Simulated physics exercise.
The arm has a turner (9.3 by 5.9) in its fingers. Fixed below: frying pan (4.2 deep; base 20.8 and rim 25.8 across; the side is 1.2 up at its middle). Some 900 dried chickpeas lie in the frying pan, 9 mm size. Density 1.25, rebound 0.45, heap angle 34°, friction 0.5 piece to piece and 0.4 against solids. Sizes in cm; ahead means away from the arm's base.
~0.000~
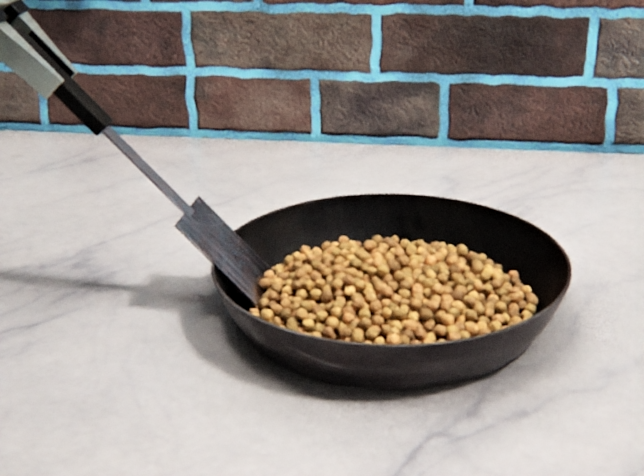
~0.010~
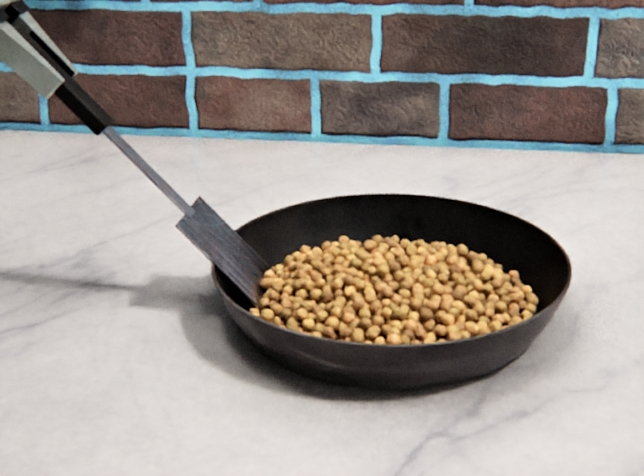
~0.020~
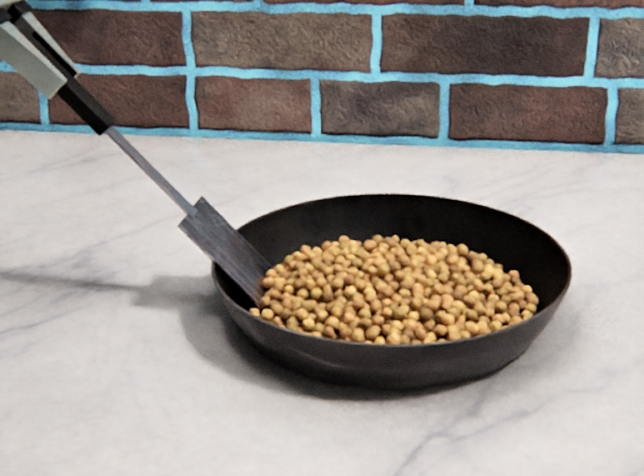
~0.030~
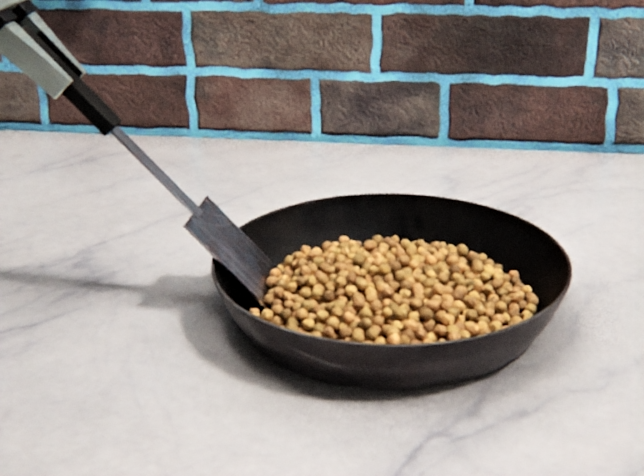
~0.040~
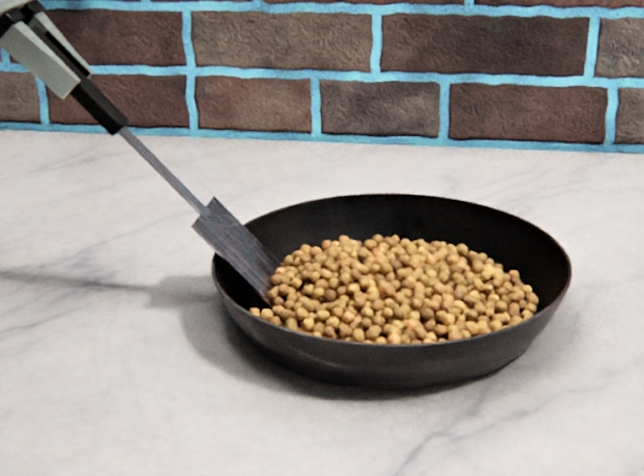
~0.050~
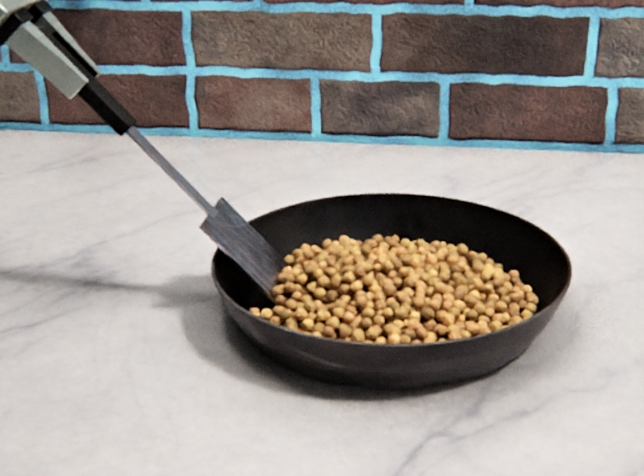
On a marble counter, a robotic arm slides a turner slightly right in a pan of chickpeas.
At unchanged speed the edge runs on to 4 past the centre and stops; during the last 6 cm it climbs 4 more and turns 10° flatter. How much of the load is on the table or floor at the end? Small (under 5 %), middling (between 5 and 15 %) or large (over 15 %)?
A small share, under 5 %, ends on the table or floor.
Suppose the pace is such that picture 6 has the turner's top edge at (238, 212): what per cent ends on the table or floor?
About 10 per cent.
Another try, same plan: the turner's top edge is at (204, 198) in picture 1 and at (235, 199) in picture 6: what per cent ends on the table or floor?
Some 0 per cent.
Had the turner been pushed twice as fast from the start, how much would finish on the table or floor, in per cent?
Then about 10 per cent.
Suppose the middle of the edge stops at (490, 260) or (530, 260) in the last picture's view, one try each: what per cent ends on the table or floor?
About 0 and 10 per cent.
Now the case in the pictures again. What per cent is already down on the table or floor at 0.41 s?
About 0 per cent.
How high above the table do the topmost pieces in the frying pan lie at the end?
Roughly 3.5 cm.
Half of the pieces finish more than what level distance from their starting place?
Roughly 2 cm.
After 0.12 s, sloping 47°, highest piece 4 above the table; 900 in the frying pan.
After 0.18 s, sloping 42°, highest piece 5 above the table; 900 in the frying pan.
After 0.41 s, sloping 37°, highest piece 4 above the table; 900 in the frying pan.
After 1.46 s, sloping 37°, highest piece 3 above the table; 900 in the frying pan.
At rest, 900 in the frying pan. That is 0 % on the table or floor.
